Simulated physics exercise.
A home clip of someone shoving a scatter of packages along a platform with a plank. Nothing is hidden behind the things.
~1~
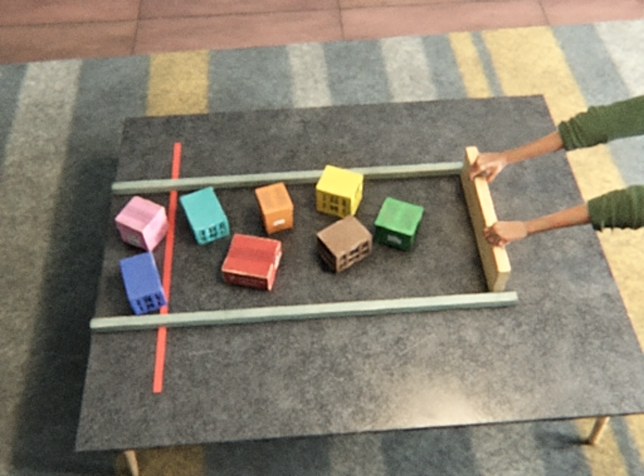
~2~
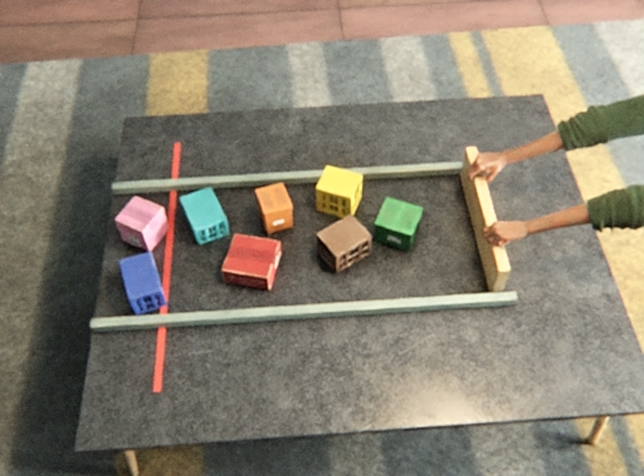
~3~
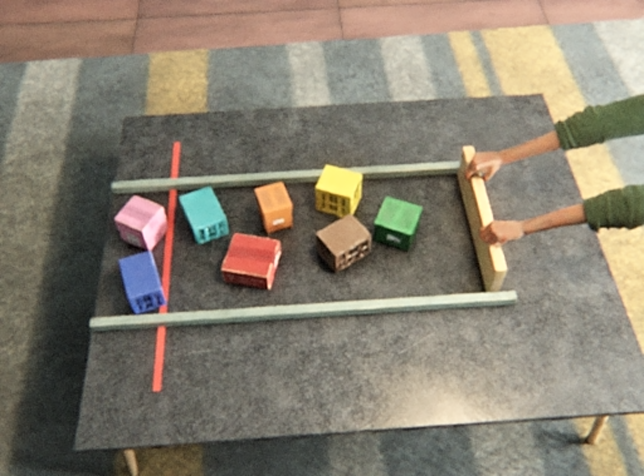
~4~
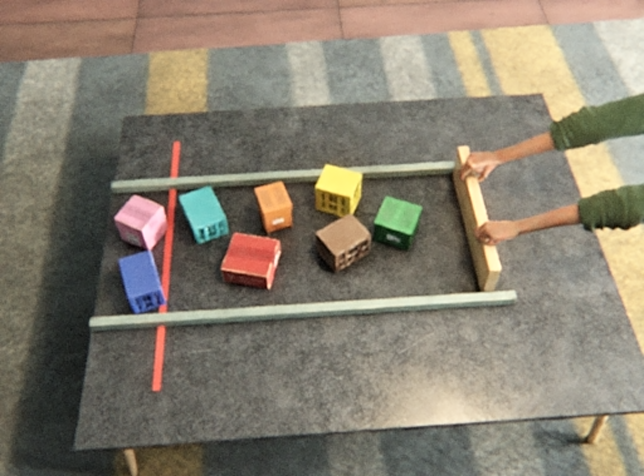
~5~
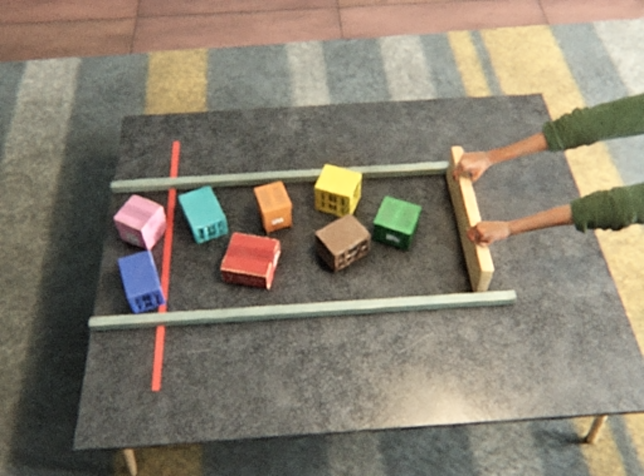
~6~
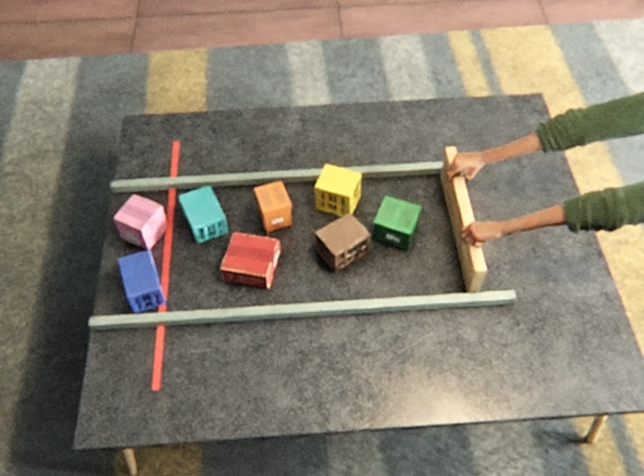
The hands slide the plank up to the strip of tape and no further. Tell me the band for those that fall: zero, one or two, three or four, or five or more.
Outcome: The number that fall off is three or four.
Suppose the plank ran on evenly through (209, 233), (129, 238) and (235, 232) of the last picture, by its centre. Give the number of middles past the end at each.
It would be 1, 5 and 0.
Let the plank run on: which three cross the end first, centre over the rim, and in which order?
In order: The pink parcel, then the blue crate, then the turquoise crate.
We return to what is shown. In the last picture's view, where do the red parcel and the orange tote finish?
The red parcel stops around (101, 274); the orange tote around (114, 216).
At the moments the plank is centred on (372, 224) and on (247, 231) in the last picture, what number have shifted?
The counts are 2 and 7.
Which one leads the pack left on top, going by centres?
The red parcel.
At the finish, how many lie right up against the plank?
It touches 3.
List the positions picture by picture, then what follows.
In the first picture, pink parcel (143, 224); blue crate (143, 283); turquoise crate (205, 216); plank (483, 218); tape (169, 251).
In the second picture, blue crate (143, 283); orange tote (275, 209).
In the third picture, turquoise crate (204, 215); plank (480, 218).
In the fourth picture, pink parcel (142, 223); green tote (397, 224).
In the fifth picture, blue crate (142, 282); red parcel (251, 261).
In the sixth picture, pink parcel (141, 223); blue crate (142, 281); turquoise crate (203, 214); plank (461, 218); tape (167, 249).
Early on, none off yet; pink parcel at rest near (141, 223); blue crate at rest near (142, 281); turquoise crate at rest near (203, 214).
A while later, none off yet; pink parcel travelled about its own width near (103, 228); blue crate travelled a little near (119, 284); turquoise crate travelled about its own width near (140, 217).
Finally, the number that fall off is three or four; lost, turquoise crate, blue crate and pink parcel.
